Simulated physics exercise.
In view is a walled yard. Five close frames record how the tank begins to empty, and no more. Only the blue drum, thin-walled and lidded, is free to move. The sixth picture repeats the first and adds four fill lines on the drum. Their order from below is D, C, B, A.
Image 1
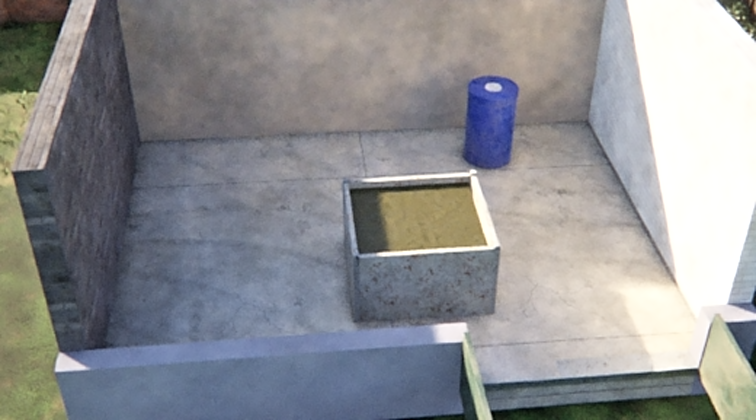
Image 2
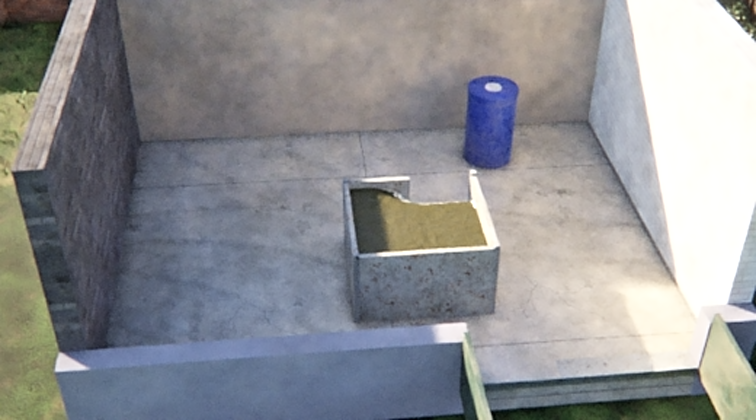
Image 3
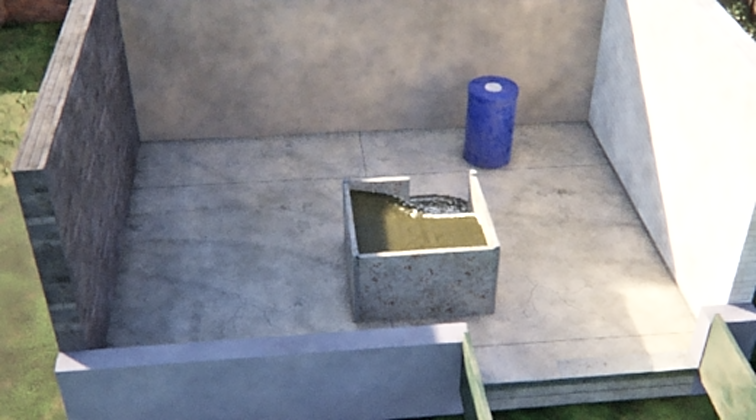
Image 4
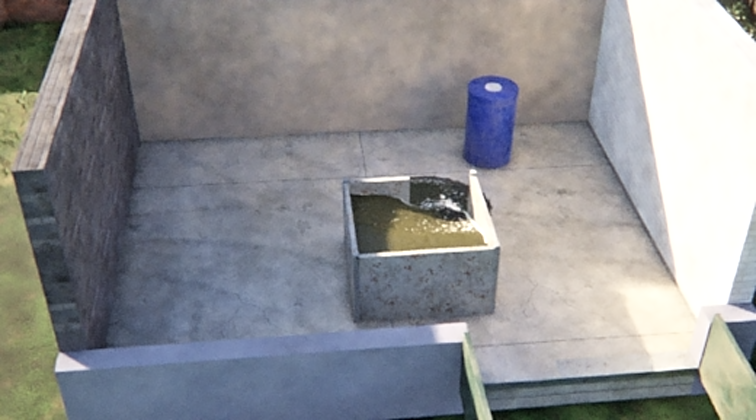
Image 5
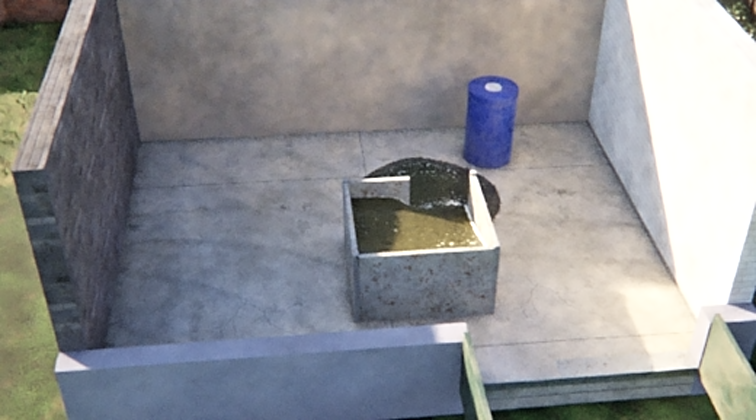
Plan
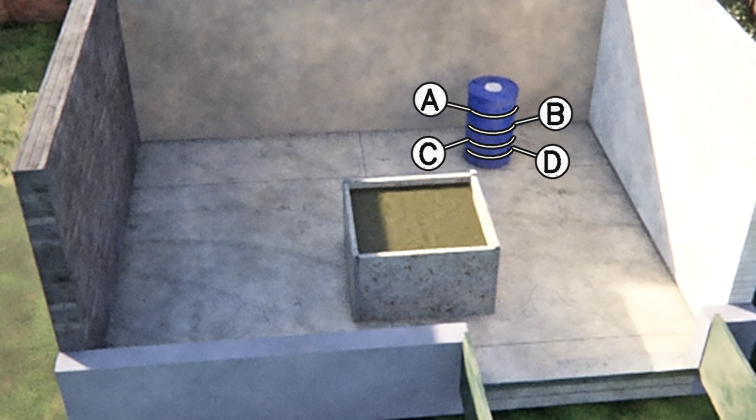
Murky water pouring through a gap in the back wall of a concrete tank and spreading behind it, the blue drum standing still.
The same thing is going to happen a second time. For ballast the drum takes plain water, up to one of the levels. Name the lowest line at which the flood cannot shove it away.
Level C just does it.
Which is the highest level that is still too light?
That would be D.
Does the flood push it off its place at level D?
Yes, that goes wrong.
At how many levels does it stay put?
Three.
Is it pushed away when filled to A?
No.
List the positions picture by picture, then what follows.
The first frame shows lid of the blue drum at (493, 88); tank full, its middle at (418, 219); open gate at (583, 318).
In the second frame, water covers 1 % of the ground, mostly out of sight from here.
In the third frame, water covers 3 % of the ground, mostly out of sight from here.
In the fourth frame, water covers 5 % of the ground, mostly out of sight from here.
The fifth frame shows lid of the blue drum at (493, 88); 8 % of the ground wet, in view closest to the drum at (458, 169).
On the marked copy, A at (496, 116); B at (495, 133); C at (494, 146); D at (493, 157); from the bottom up D, C, B, A.
Choosing A, it does not move.
Choosing B, it does not move.
Choosing C, it shifts by a finger or two and stays.
Choosing D, it is pushed about its own width away.
